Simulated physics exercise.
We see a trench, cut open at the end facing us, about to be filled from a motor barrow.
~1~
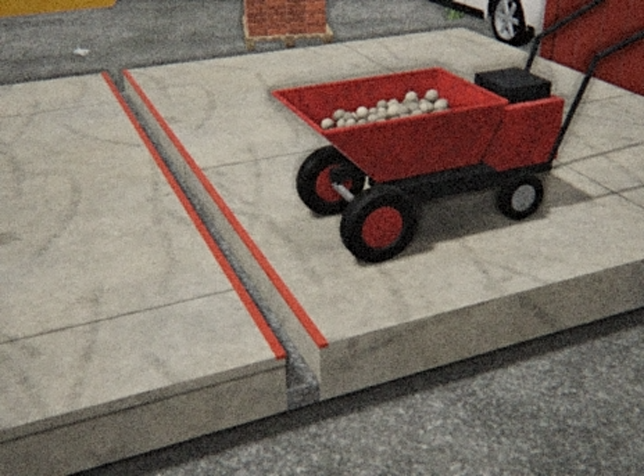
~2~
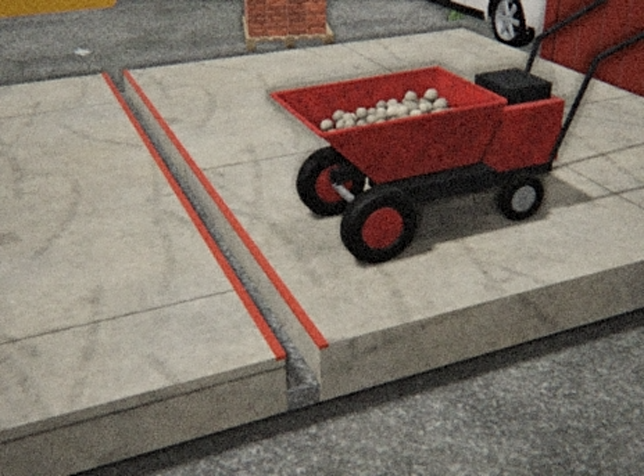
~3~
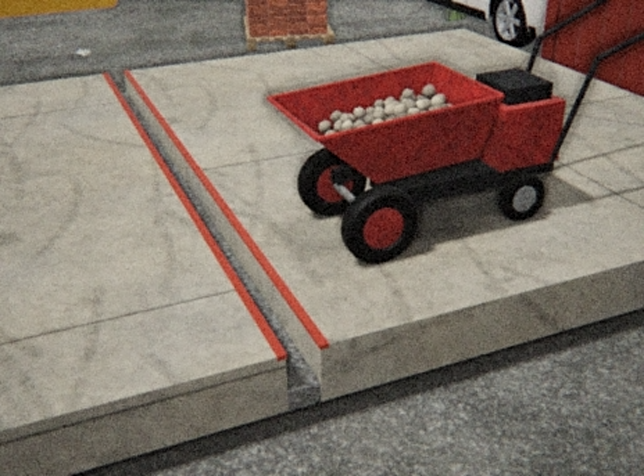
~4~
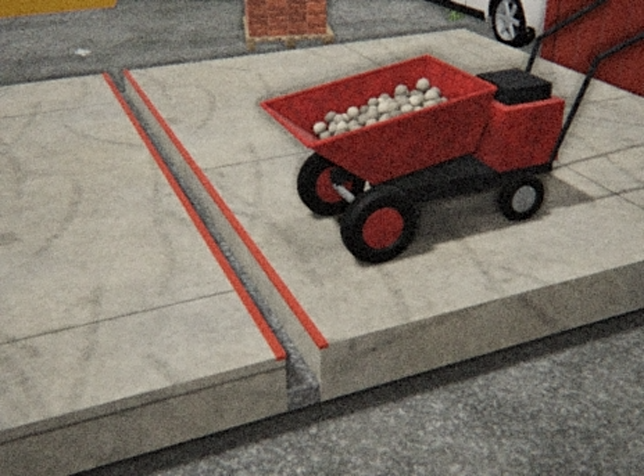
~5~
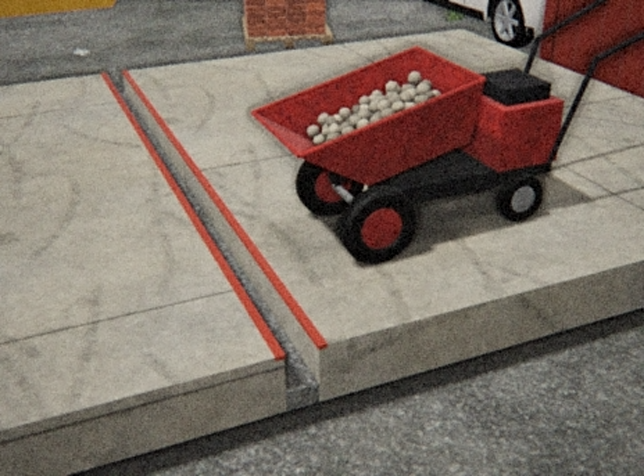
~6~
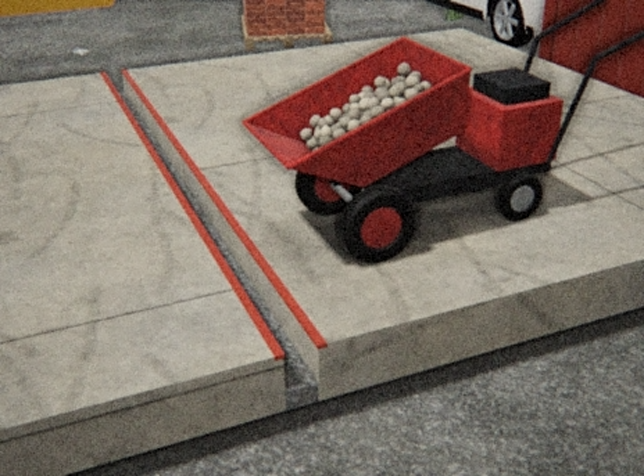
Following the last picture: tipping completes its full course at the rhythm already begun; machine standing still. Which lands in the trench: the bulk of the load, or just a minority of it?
Ends mostly outside.
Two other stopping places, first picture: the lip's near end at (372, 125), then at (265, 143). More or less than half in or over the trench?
The first try ends with the lesser portion between the edges, the second with the lesser portion.
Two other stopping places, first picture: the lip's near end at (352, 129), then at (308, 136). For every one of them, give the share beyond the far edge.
Try 1: 20 %. Try 2: 50 %.
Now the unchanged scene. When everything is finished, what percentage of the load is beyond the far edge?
Result: Close to 35 %.
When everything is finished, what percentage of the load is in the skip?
Result: Close to 30 per cent.
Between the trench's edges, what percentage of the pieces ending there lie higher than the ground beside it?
Estimate: Close to 10 in a hundred.
Soon after the last picture, skip tipped steeply; all in the skip.
A little later, skip tipped right over; about two thirds in the skip; about a quarter in or heaped over the trench; a small part beyond it.
Later still, skip tipped right over; about a third in the skip; about a third in or heaped over the trench; about a third beyond it.
At rest, skip tipped right over; about a third in the skip; about a third in or heaped over the trench; about a third beyond it.
